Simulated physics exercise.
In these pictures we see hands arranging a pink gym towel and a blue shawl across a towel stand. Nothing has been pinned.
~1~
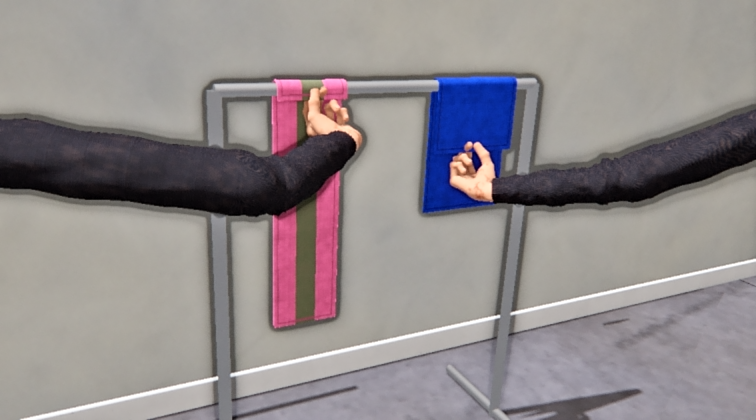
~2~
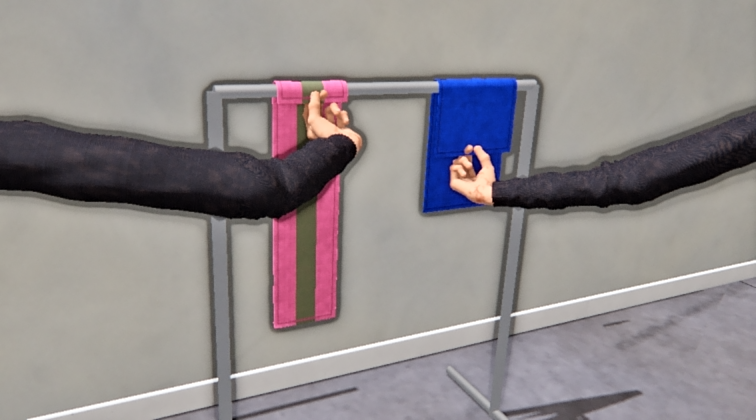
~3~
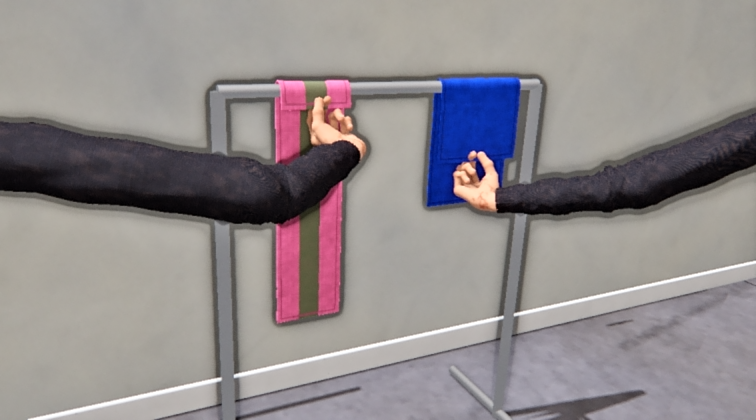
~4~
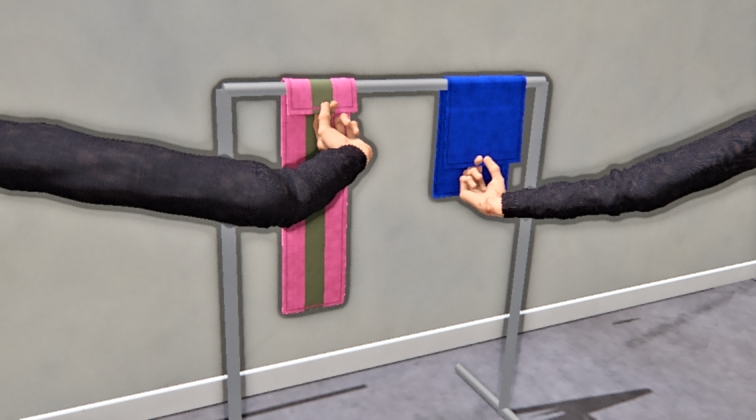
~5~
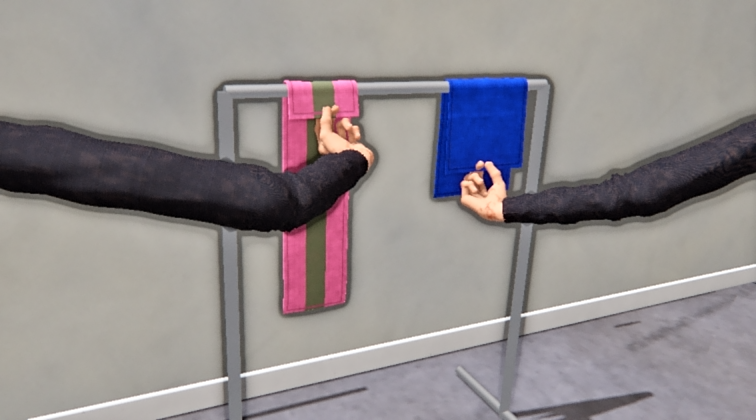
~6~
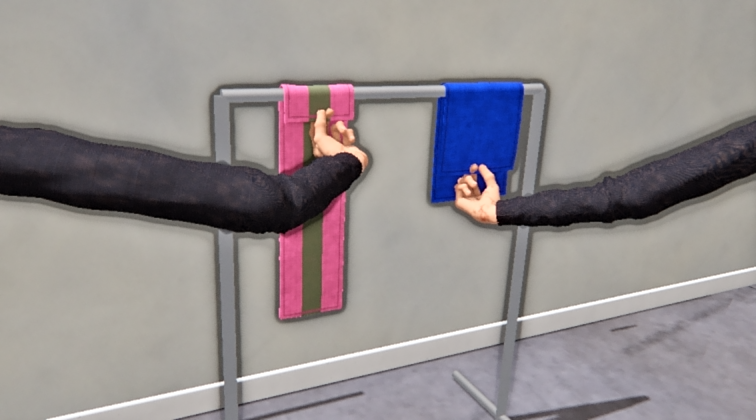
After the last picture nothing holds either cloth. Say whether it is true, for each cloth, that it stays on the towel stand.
Pink gym towel: False, it slides off; blue shawl: True.
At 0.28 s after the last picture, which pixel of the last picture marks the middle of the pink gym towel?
I'd put it at about pixel (312, 259).
Then, 0.28 s on from there, gym towel clear of the rail and dropping near (312, 259); shawl as it was left.
Then, 0.54 s on from there, gym towel in a heap on the floor; shawl as it was left.
In the end, gym towel in a heap on the floor; shawl as it was left. The pink gym towel is pulled off by its long side and the blue shawl stays on.
